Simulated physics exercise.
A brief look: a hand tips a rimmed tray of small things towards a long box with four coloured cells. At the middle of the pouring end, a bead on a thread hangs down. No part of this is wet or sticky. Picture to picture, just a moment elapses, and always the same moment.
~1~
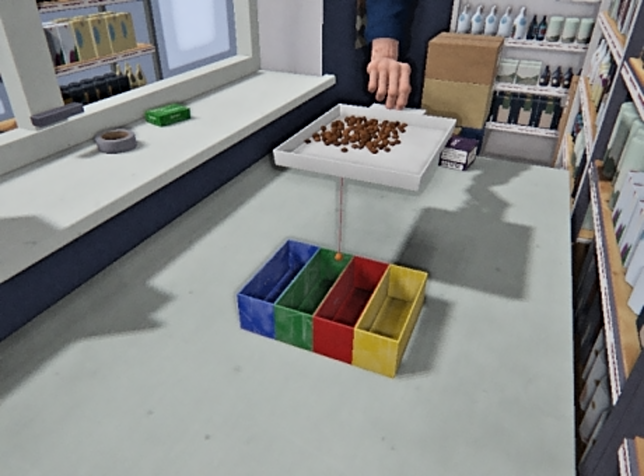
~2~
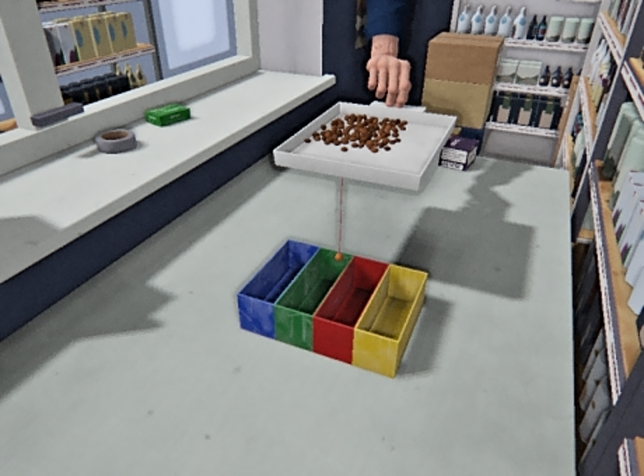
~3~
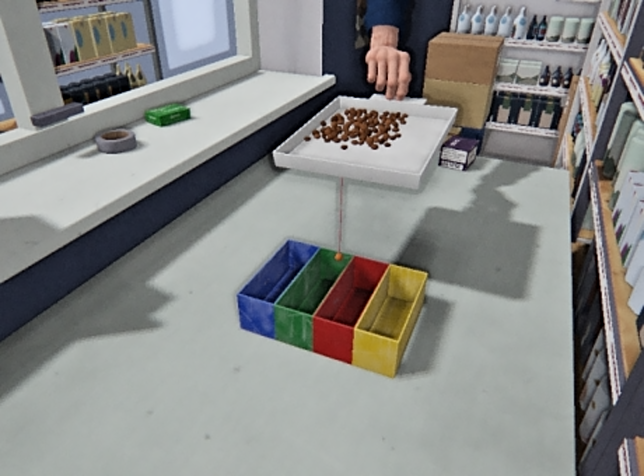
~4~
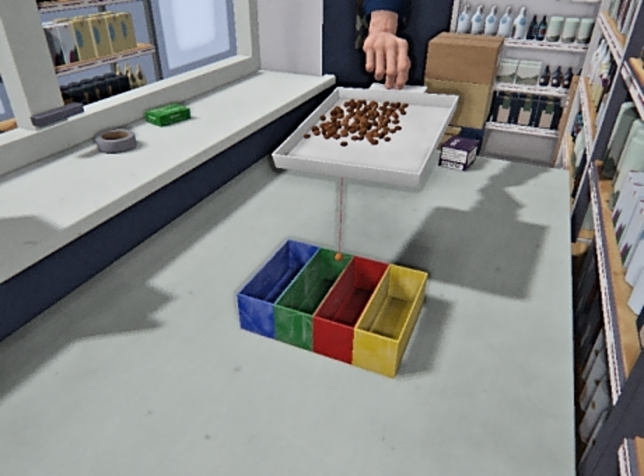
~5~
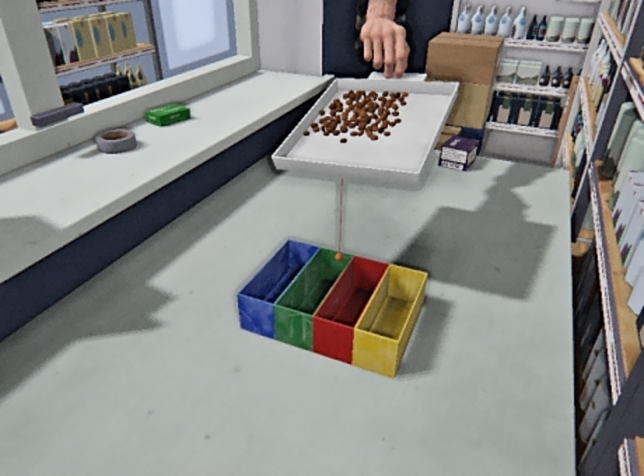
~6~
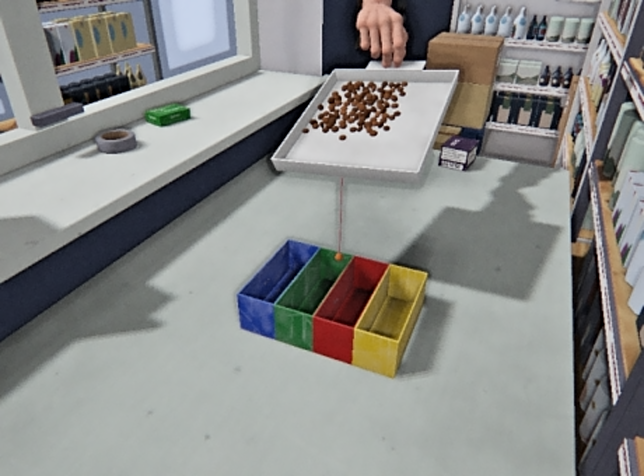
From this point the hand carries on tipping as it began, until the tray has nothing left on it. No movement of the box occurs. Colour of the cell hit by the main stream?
Blue.
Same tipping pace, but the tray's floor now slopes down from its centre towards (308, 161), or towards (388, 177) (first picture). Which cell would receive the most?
First aim: The cell in blue. Second aim: The yellow cell.
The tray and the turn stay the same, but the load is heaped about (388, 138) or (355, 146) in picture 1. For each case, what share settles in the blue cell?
Near 50 per cent and near 60 per cent.
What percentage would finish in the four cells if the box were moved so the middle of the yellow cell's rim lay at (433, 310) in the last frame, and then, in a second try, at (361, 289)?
Well, you'd get about 20 per cent and then about 100 per cent.
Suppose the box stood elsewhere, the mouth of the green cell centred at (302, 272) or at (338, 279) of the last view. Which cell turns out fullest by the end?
So it's the cell in blue for the first shift and blue for the second.
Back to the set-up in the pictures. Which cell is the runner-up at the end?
I'd say the green cell takes second place.
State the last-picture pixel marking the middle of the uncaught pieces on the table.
(199, 298), roughly.
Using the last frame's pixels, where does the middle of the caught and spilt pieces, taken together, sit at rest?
At about (280, 299).
Just after the last frame, tray tipped steeply; almost all on the tray; just a few falling or outside the box.
A moment on, tray tipped right over; roughly half on the tray; roughly a quarter in the blue cell; just a few in the green cell; roughly a quarter falling or outside the box.
Further on, tray tipped past a quarter turn; roughly two thirds in the blue cell; about a tenth in the green cell; roughly a quarter falling or outside the box.
When it is over, tray tipped past a quarter turn; roughly two thirds in the blue cell; about a tenth in the green cell; not one in the yellow cell; not one in the red cell; roughly a quarter outside the box.
